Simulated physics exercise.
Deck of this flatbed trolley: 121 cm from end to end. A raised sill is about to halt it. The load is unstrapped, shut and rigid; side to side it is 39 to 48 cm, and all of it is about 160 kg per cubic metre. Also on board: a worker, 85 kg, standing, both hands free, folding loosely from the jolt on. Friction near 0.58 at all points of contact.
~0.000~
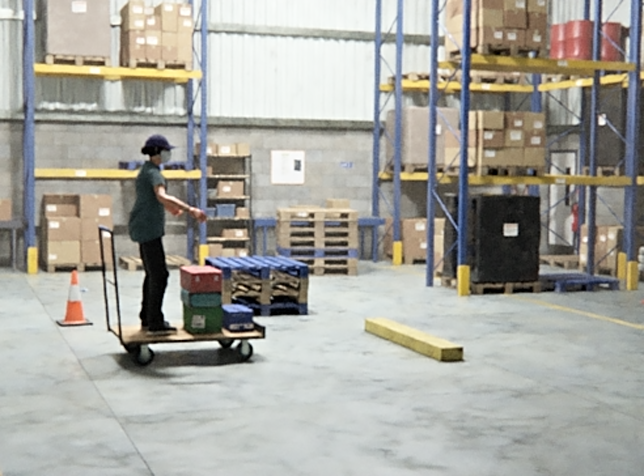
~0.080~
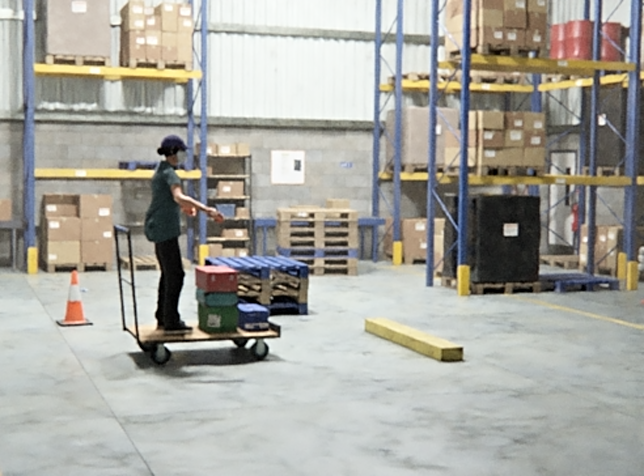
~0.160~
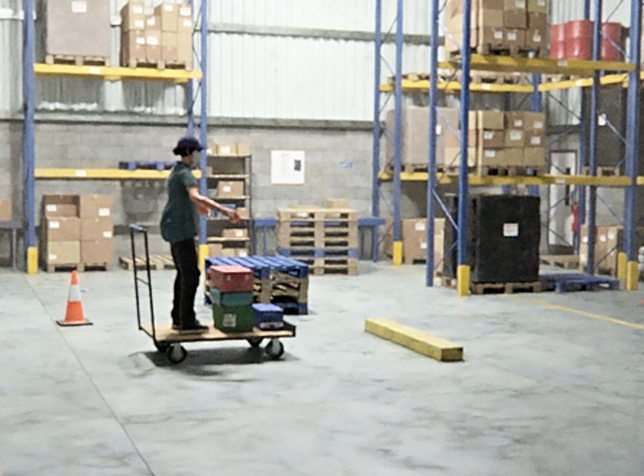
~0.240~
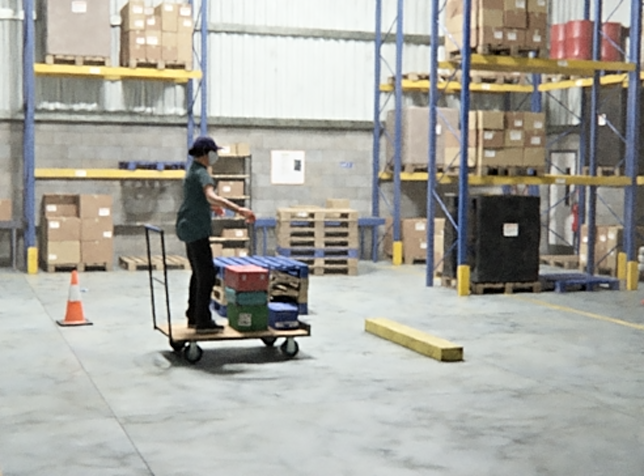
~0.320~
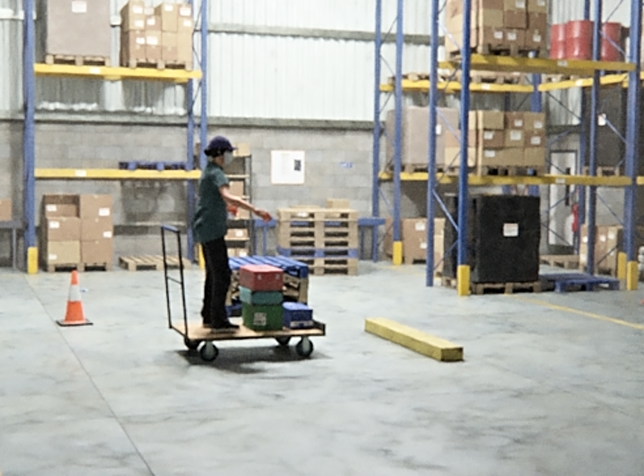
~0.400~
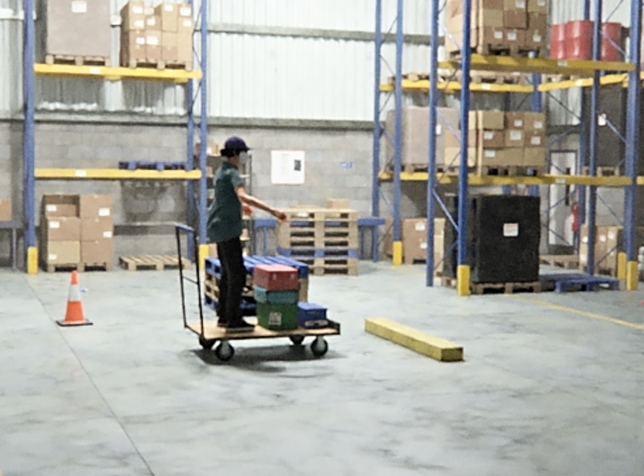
In a warehouse, a person standing on a loaded flatbed trolley rolls steadily to the right.
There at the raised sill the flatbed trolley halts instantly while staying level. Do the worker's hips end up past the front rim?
Looks like it passes the edge this time.
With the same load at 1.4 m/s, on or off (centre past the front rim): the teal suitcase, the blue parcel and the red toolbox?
In that case teal leaves, blue remains and red remains.
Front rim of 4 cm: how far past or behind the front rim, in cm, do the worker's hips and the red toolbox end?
The hips would come to rest 40 cm past the front rim, the red one 100 cm past it.
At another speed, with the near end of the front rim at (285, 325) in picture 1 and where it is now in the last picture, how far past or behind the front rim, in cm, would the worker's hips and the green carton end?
Rest positions: Hips 100 cm behind rim; green 40 cm behind rim.
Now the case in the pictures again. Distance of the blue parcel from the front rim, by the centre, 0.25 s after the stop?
Around 15 cm short of the front rim.
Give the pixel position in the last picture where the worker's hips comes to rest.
At about (452, 315).
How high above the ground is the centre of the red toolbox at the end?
Near 15 cm.
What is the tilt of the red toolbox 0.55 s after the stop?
Around 40° from upright.
Impact comes at 0.88 s.
After 1.43 s the worker's hips are 36 cm behind the rim, near (375, 250) in the last picture's view.
After 1.88 s the worker's hips are 12 cm past the rim, near (420, 294) in the last picture's view.
Final state at 3.4 s, past the rim, teal suitcase, red toolbox and the worker's hips; behind it, blue parcel and green carton.
